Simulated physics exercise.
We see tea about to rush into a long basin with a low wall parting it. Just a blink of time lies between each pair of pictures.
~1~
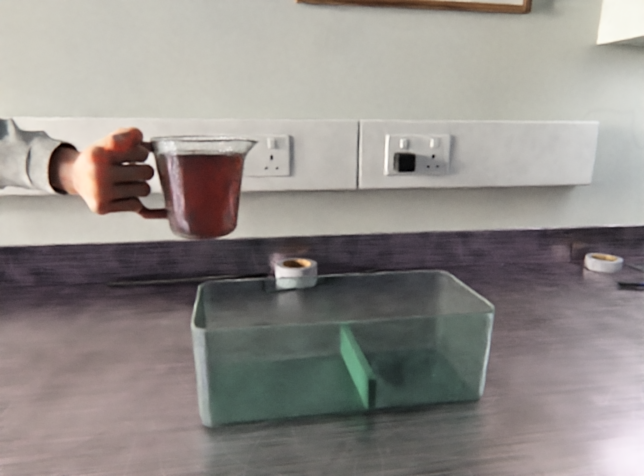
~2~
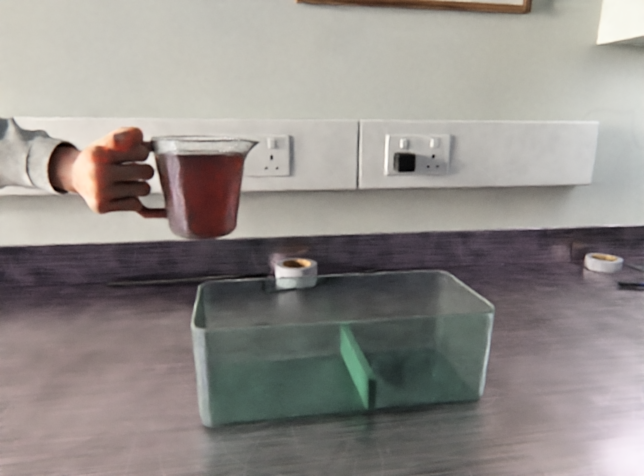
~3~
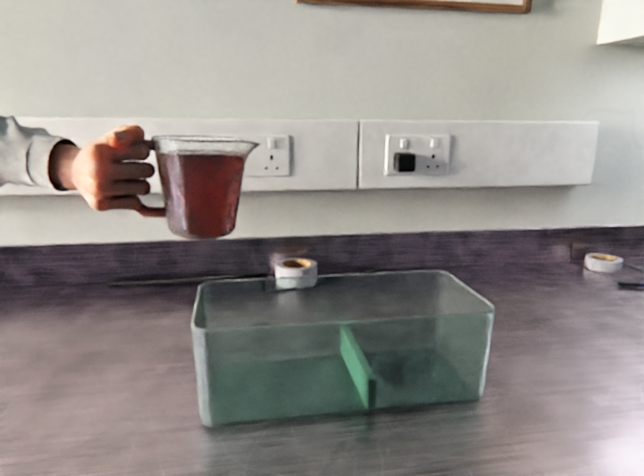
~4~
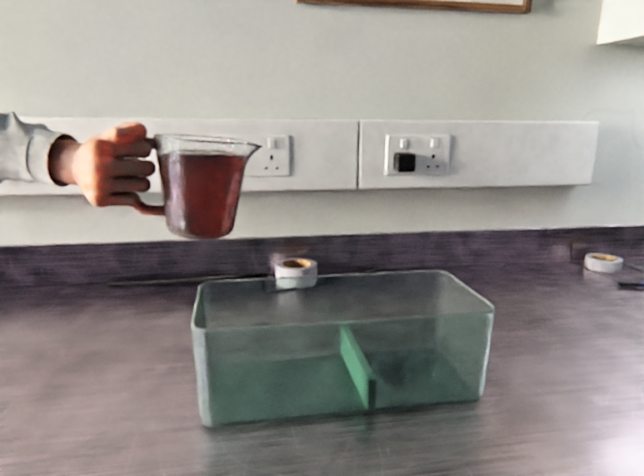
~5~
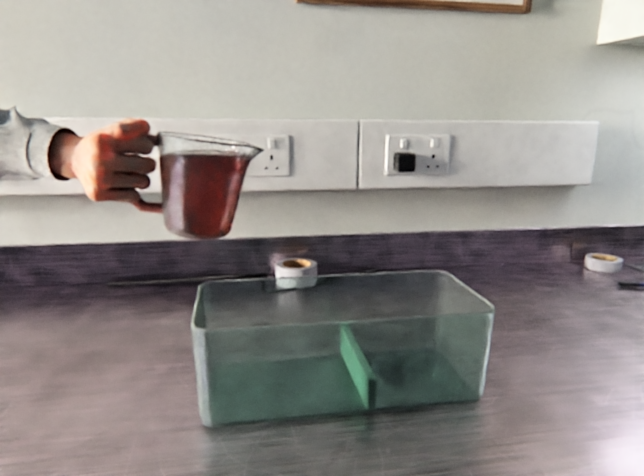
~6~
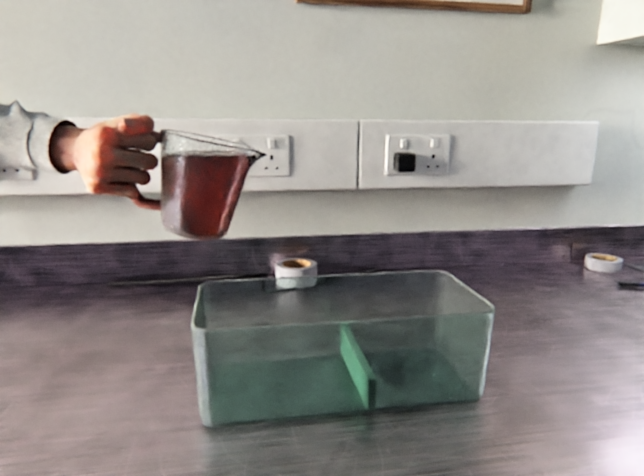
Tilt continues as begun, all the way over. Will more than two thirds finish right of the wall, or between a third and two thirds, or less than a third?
Right of the wall there will be less than a third.
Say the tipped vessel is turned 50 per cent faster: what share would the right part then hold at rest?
I'd say roughly 5 in every hundred ends up there.
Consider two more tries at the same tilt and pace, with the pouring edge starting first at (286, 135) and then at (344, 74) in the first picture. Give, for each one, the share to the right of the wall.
Near 20 % and 90 %.
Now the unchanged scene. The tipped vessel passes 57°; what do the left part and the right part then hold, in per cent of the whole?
About 5 per cent left, 0 per cent right.
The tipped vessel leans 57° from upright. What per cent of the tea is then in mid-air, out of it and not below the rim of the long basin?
About 15 per cent.
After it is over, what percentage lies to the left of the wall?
90 % or thereabouts.
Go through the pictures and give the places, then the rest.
In the first picture, tilt 0°; pouring edge (259, 140); surface from (158, 153) to (244, 153); the long basin's rim runs from (197, 305) to (469, 290); the wall's top is at (357, 351).
In the second picture, tilt 0°; pouring edge (259, 141); surface from (159, 153) to (243, 153).
In the third picture, tilt 2°; pouring edge (261, 142); surface from (160, 153) to (245, 154).
In the fourth picture, tilt 4°; pouring edge (262, 145); surface from (160, 153) to (247, 154).
In the fifth picture, tilt 8°; pouring edge (265, 149); surface from (164, 154) to (250, 154).
In the sixth picture, tilt 12°; pouring edge (267, 153); surface from (164, 154) to (255, 155).
A moment on, the tilt is 57° and 77 per cent is still to pour, 7 is left of the wall and 0 right of it.
Next, the tilt is 86° and 28 per cent is still to pour, 52 is left of the wall and 2 right of it.
Then the tilt is 95° and 2 per cent is still to pour, 87 is left of the wall and 6 right of it.
Later the tilt is 95° and 0 per cent is still to pour, 92 is left of the wall and 6 right of it.
At rest 91 per cent lies left of the wall, 6 right of it and 2 outside.
